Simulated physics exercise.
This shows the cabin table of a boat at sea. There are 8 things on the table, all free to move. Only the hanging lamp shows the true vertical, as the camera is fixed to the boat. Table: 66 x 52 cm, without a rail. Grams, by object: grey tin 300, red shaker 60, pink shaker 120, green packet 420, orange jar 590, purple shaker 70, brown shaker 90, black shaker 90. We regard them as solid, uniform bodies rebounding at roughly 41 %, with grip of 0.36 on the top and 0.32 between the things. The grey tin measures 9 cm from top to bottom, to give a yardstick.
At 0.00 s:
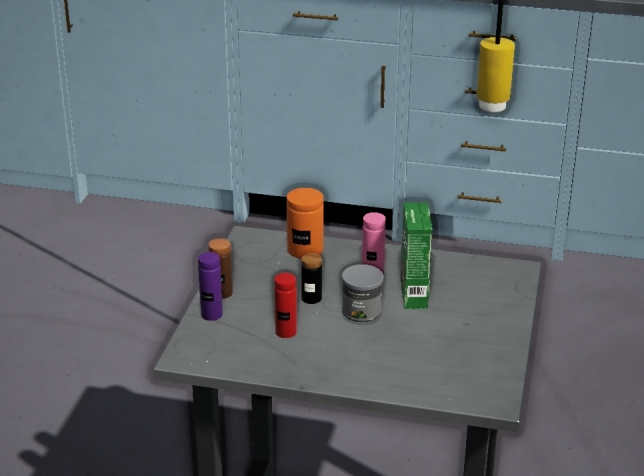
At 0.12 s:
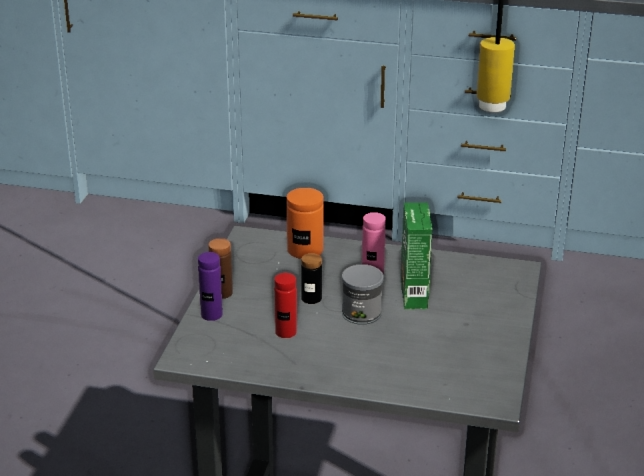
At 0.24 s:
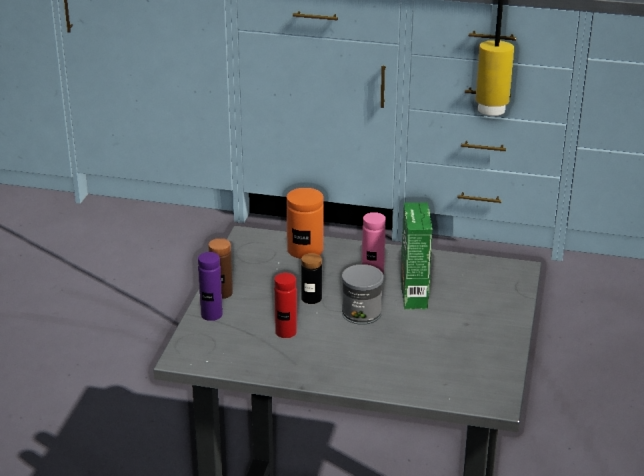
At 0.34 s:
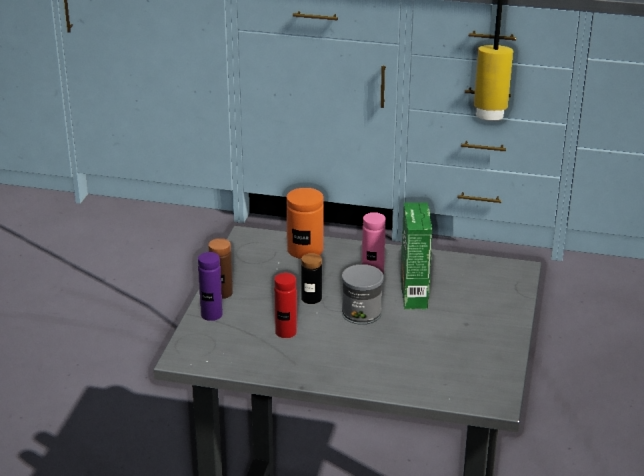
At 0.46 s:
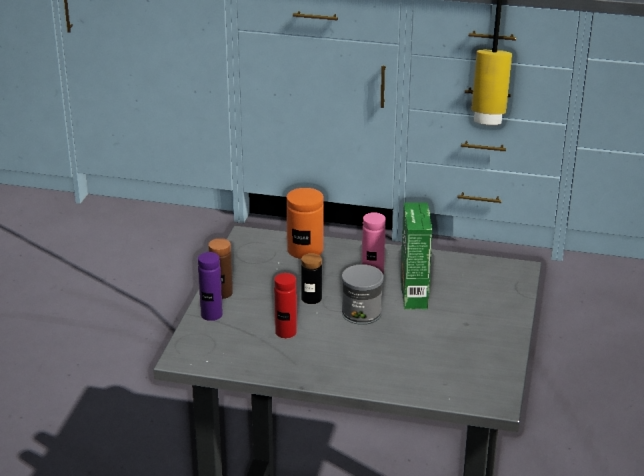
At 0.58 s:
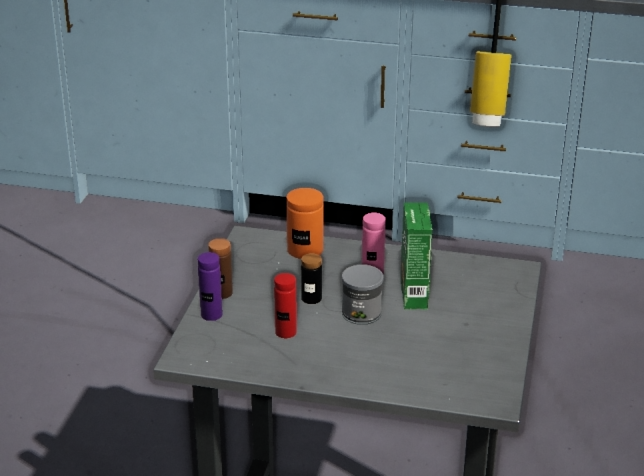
The footage shows eight containers, including a grey tin, a green packet and an orange jar, staying still on a grey table before blue cabinets, while a hanging yellow cylinder first holds steady, then shifts slightly downward and left.
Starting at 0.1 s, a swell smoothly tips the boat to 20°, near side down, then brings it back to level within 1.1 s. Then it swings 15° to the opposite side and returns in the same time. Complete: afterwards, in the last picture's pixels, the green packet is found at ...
... about (416, 256).
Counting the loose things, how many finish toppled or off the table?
The tally is 3.
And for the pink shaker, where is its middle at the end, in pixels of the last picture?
In the last view, its centre sits near (338, 269).
After 0.98 s, heel 7°, near side down; purple shaker on its side; red shaker tipped 53° from how it sat; pink shaker tipped 19° from how it sat.
After 1.08 s, heel 2°, near side down; purple shaker on its side; red shaker on its side; pink shaker tipped 34° from how it sat.
After 1.78 s, heel 15°, far side down; purple shaker on its side; red shaker on its side; pink shaker on its side.
At rest (2.8 s), tipped over on the table, red shaker, pink shaker and purple shaker; the other 5 in place, give or take 5 cm. Seen from the same camera at the end, green packet near (416, 256).
